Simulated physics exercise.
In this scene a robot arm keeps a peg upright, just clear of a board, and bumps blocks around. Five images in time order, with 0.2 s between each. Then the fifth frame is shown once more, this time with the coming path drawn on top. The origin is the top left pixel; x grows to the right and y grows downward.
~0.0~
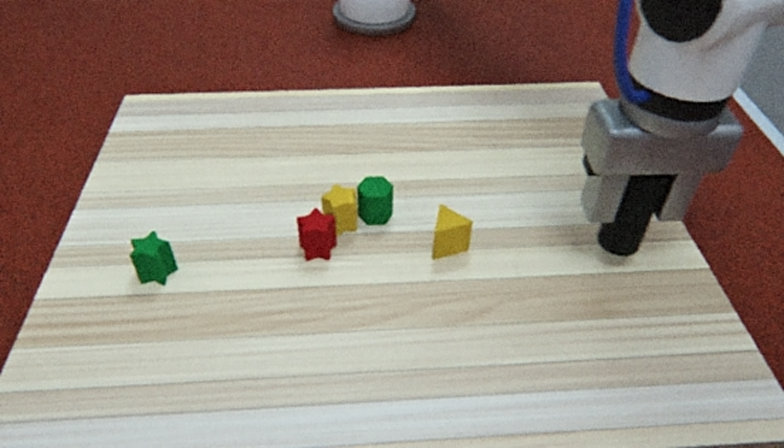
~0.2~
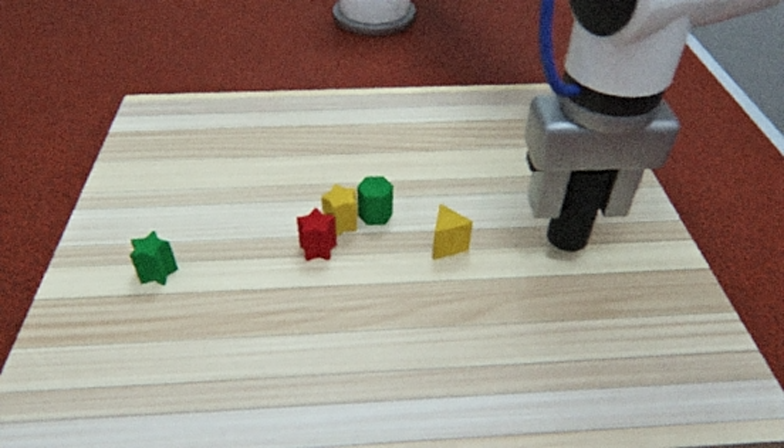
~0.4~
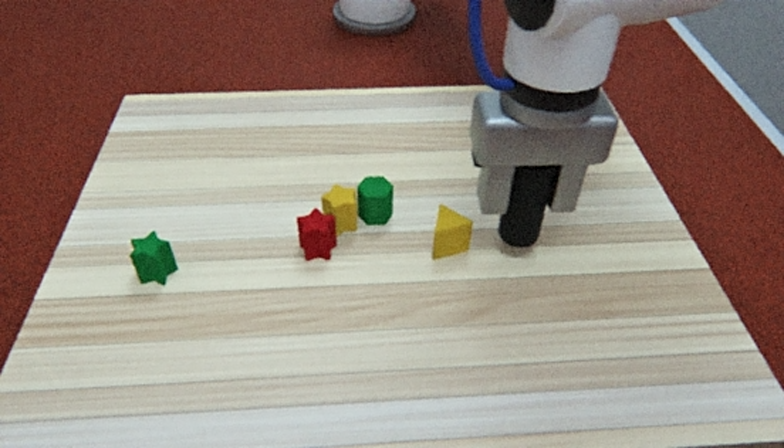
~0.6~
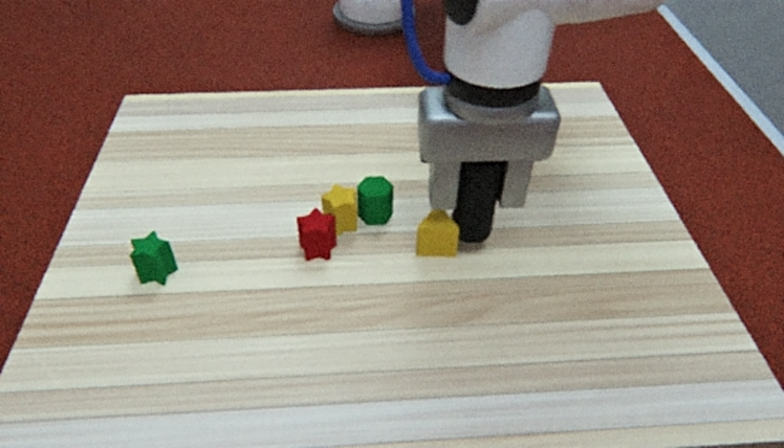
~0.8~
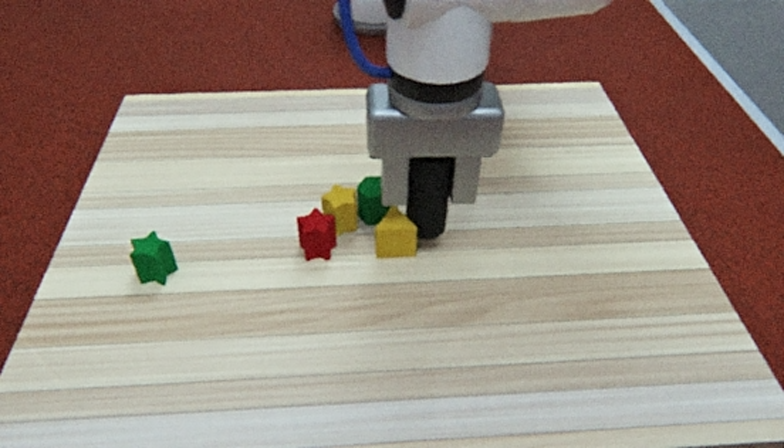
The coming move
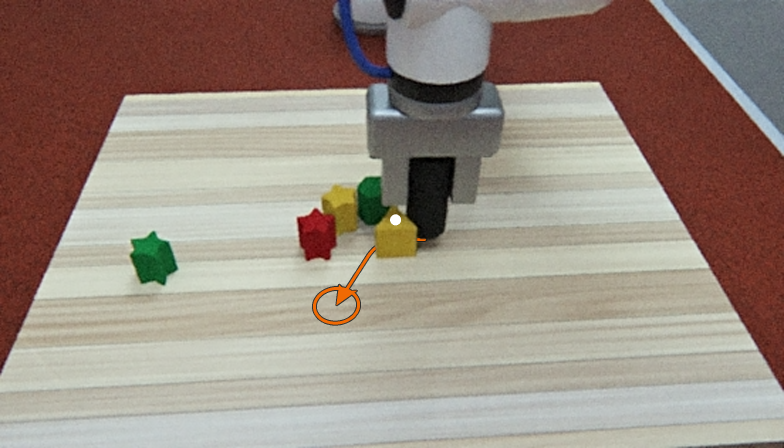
A robot arm moves left across the board and pushes the yellow triangular block left.
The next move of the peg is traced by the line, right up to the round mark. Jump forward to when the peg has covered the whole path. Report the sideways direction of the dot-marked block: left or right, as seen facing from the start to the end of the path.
It goes toward the right-hand side.
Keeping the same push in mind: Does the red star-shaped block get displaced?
I believe not.
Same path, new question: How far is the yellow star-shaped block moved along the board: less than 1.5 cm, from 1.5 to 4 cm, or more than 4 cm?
Short of 1.5 cm.
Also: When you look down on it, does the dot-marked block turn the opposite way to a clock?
Going by the path, no.
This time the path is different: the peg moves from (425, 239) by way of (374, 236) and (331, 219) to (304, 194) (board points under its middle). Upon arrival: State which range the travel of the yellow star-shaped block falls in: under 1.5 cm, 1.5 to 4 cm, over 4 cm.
Result: Over 4 cm.
The drawn path runs from (425, 239) by way of (382, 244) and (358, 272) to (337, 305); the dot is on the yellow triangular piece.
On the path given first. One third of the way, peg at (381, 231); yellow triangular piece at (349, 226).
Two thirds of the way, peg at (357, 259); yellow triangular piece at (321, 246), turned 40° clockwise.
At the end, peg at (335, 292); red star-shaped block not moved; yellow star-shaped block not moved; green six-sided block not moved; yellow triangular piece at (313, 249), turned 55° clockwise.
